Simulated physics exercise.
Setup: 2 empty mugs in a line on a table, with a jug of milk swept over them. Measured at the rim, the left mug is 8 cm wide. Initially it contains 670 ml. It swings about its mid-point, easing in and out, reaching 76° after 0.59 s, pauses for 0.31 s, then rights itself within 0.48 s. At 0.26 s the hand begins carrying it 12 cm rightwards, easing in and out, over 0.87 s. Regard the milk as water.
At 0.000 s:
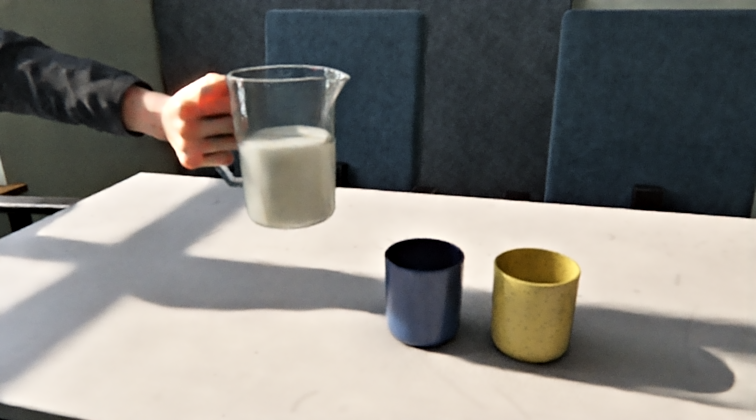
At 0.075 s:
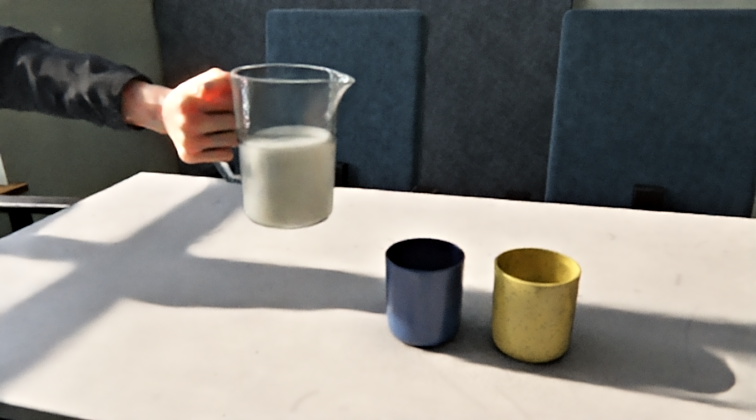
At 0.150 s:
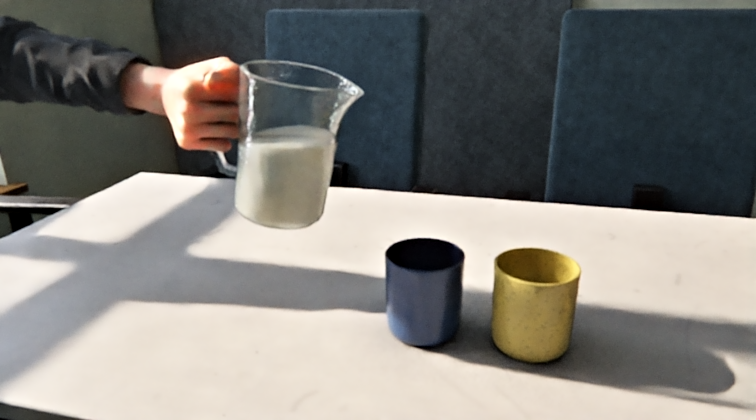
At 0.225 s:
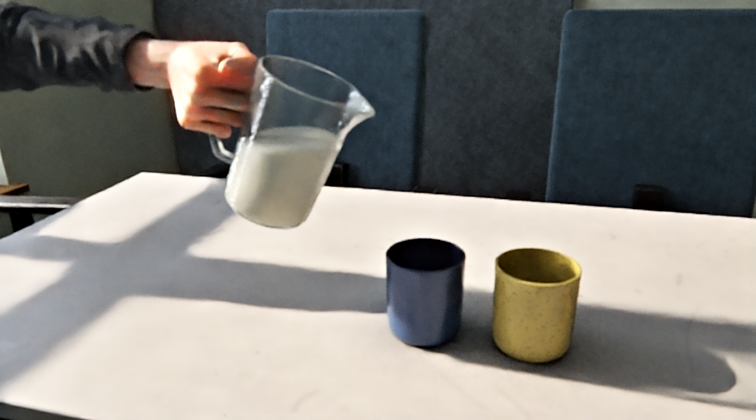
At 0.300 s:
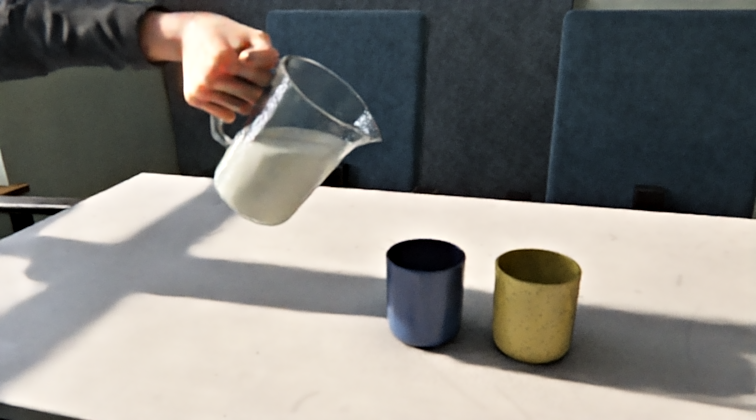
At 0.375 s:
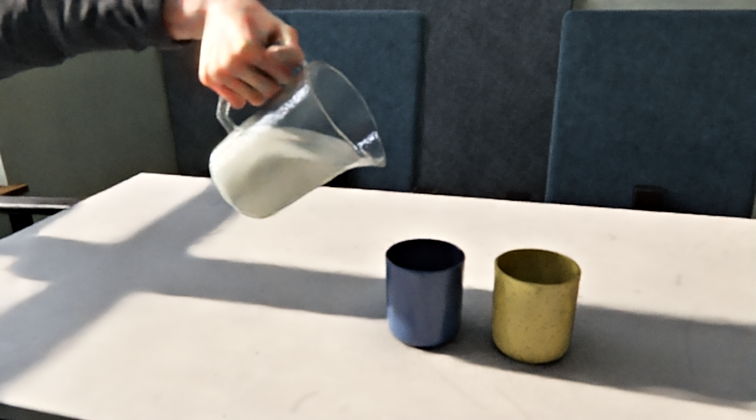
A pale table stands in sunlight before blue padded chairs and a dark wall, seen from slightly above by a still camera. On its right side sit a dark blue mug and a speckled yellow mug, while at the left a hand in a dark sleeve holds a clear jug partly filled with milk. The hand tilts the jug steeply rightwards, rising slightly as the milk shifts toward the spout.
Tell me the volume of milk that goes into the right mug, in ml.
I would say about 230 ml goes in.
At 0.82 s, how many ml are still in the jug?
Liquid remaining: Approx. 420 ml.
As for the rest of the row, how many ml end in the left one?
At the end it holds close to 40 ml.
By 0.63 s the tilt is 76° and from the left they hold 25 ml, 0 ml, the jug 585 ml, and 0 ml is on the table.
By 0.82 s the tilt is 76° and from the left they hold 40 ml, 25 ml, the jug 425 ml, and 60 ml is on the table.
By 1.02 s the tilt is 65° and from the left they hold 40 ml, 175 ml, the jug 315 ml, and 95 ml is on the table.
By 1.24 s the tilt is 16° and from the left they hold 40 ml, 225 ml, the jug 290 ml, and 100 ml is on the table.
At rest from the left they hold 40 ml, 230 ml, the jug 290 ml, and 110 ml is on the table.
